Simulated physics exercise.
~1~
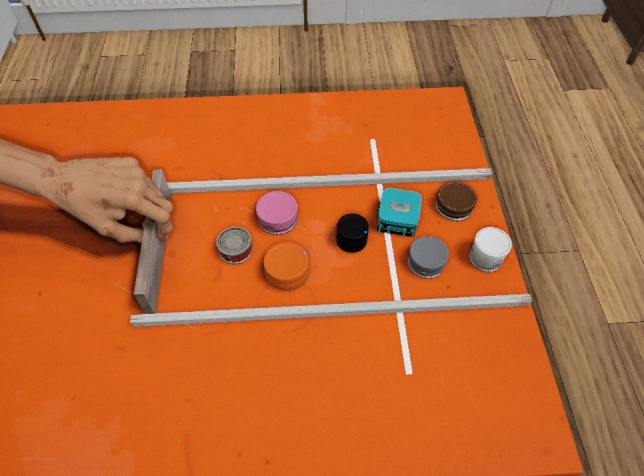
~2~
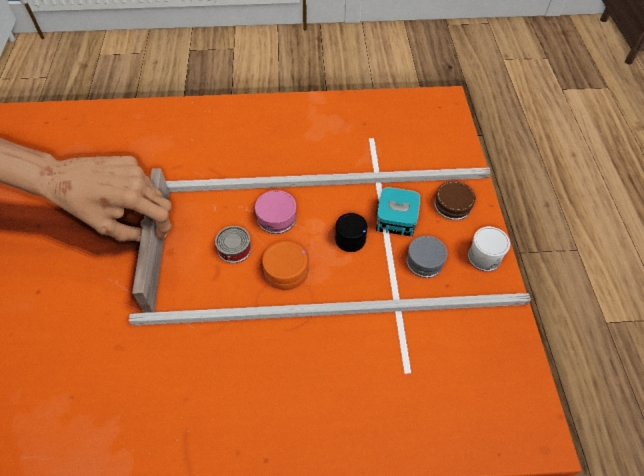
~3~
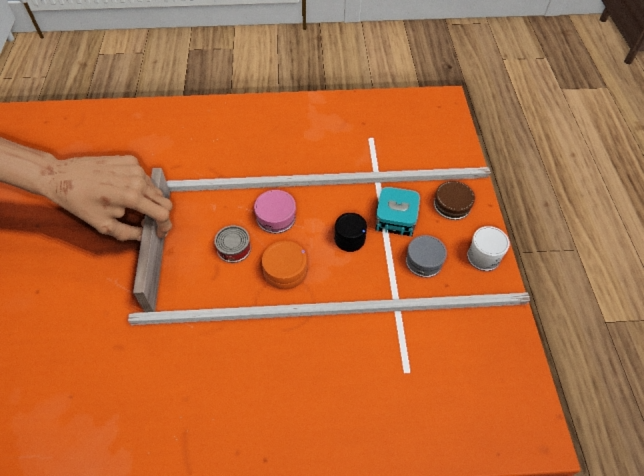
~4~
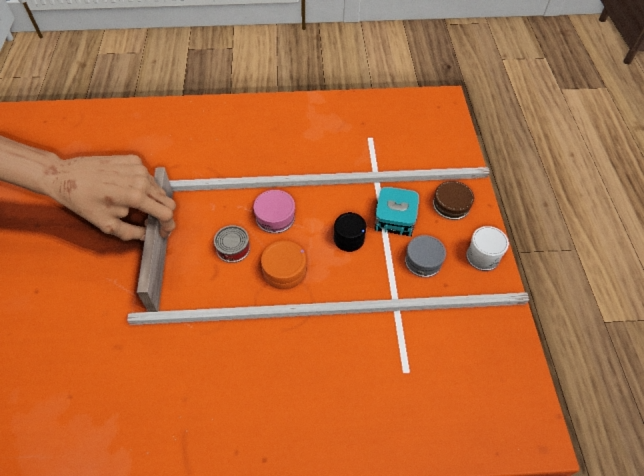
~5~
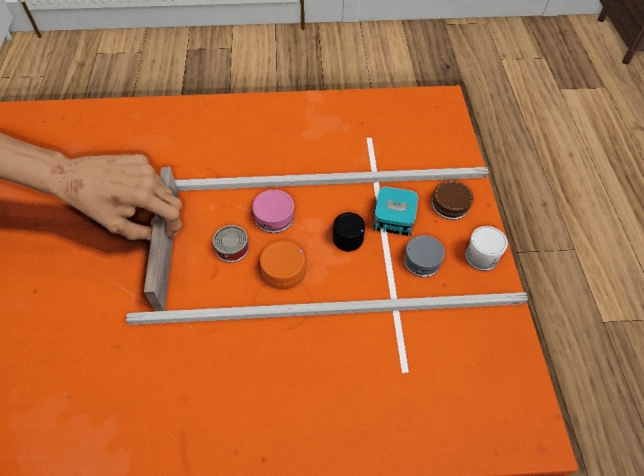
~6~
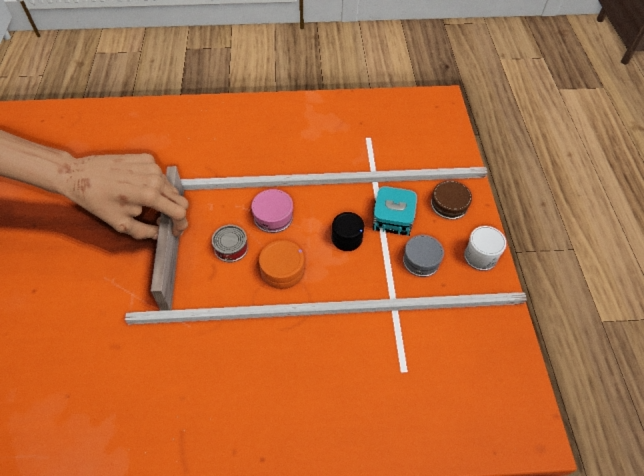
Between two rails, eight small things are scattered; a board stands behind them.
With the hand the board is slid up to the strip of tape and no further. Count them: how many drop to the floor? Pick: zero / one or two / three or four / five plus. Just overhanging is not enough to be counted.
That comes to zero.
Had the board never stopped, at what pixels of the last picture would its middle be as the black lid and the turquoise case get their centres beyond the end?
Black lid over the end: About (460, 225). Turquoise case over the end: About (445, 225).
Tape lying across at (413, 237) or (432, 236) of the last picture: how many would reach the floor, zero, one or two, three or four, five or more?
Count at position one: Either one or two; at position two: One or two.
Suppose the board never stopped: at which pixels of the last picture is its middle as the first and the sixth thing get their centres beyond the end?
(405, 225), later (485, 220).
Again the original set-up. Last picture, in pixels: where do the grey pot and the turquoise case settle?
(449, 258), and the other (438, 201).
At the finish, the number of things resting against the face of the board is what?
At rest, 3 are in contact.
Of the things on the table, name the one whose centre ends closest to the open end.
The foremost one is the brown pot.
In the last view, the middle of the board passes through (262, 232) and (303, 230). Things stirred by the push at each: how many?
At the first place 3, at the second 4.
Soon after, none off yet; white tin at rest near (484, 249); brown pot at rest near (451, 200); grey pot at rest near (423, 256).
At rest, the number that fall off is zero.
